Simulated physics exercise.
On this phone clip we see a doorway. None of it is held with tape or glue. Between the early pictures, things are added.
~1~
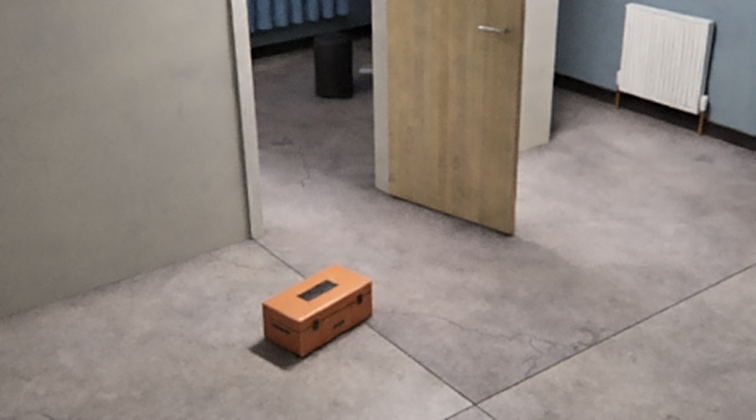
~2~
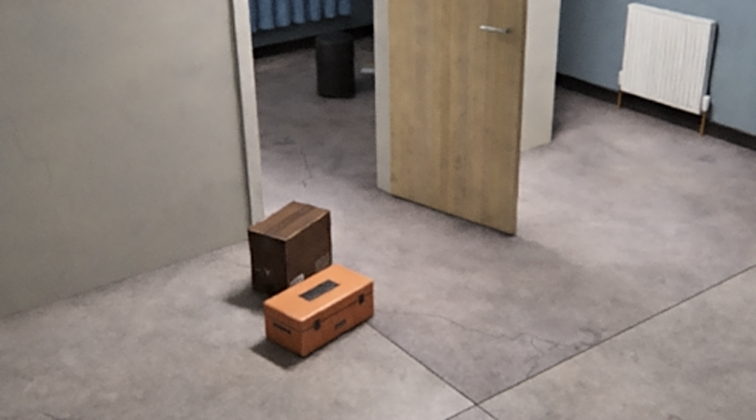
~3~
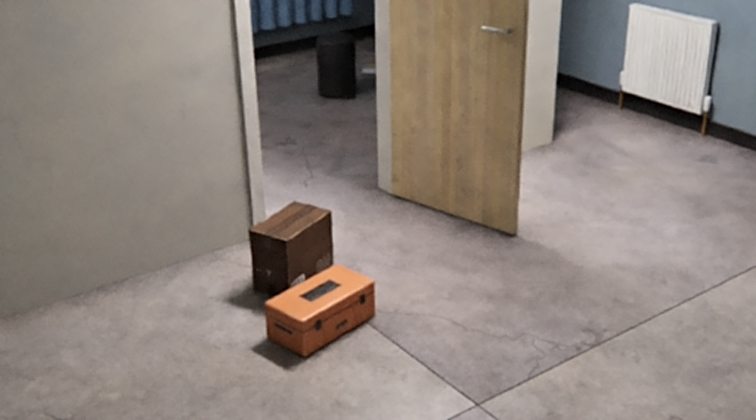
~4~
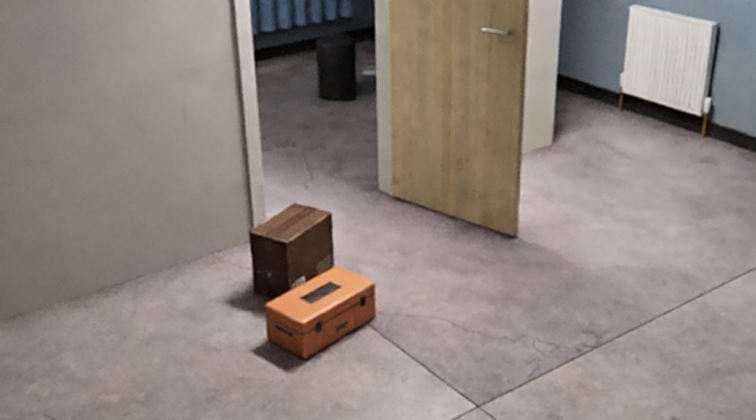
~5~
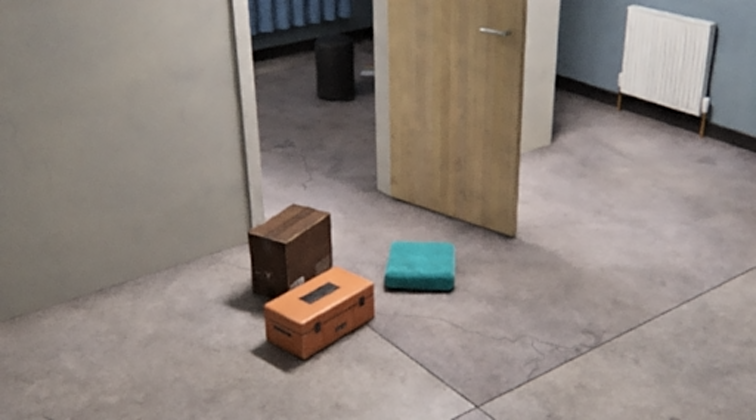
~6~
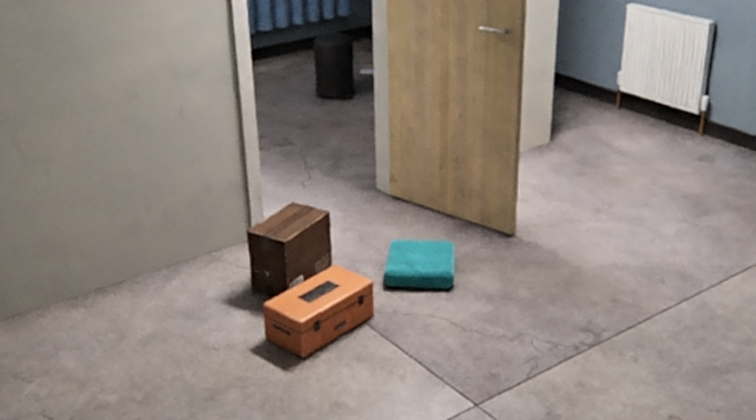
An orange toolbox sits by an open door as a brown box, then a turquoise cushion, appear.
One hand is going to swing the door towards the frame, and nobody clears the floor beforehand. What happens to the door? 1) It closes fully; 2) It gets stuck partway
Answer: 1.
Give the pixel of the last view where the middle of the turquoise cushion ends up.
At about (349, 274).
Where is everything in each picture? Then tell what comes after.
In the first frame, door wide open and still; orange toolbox (319, 309).
In the second frame, door wide open and still; orange toolbox (320, 309); brown box (292, 250).
In the third frame, door wide open and still; orange toolbox (321, 309); brown box (293, 250).
In the fourth frame, door wide open and still; orange toolbox (322, 311); brown box (293, 252).
In the fifth frame, door wide open and still; orange toolbox (321, 311); brown box (292, 253).
In the sixth frame, door wide open and still; turquoise cushion (420, 264); orange toolbox (320, 310).
Then, 0.80 s after the last picture, door at 76°; turquoise cushion slid a little near (415, 265).
Then, 1.10 s after the last picture, door at 61°; turquoise cushion slid a little near (384, 275).
Then, 1.40 s after the last picture, door at 47°; turquoise cushion slid about its own width near (359, 275); brown box slid a little.
Then, 1.90 s after the last picture, door at 24°; turquoise cushion slid about its own width near (349, 274); brown box slid a little.
At rest, door at 0°; moved from the start, turquoise cushion; the other 2 in place. Seen from the same camera at the end, turquoise cushion near (349, 274).
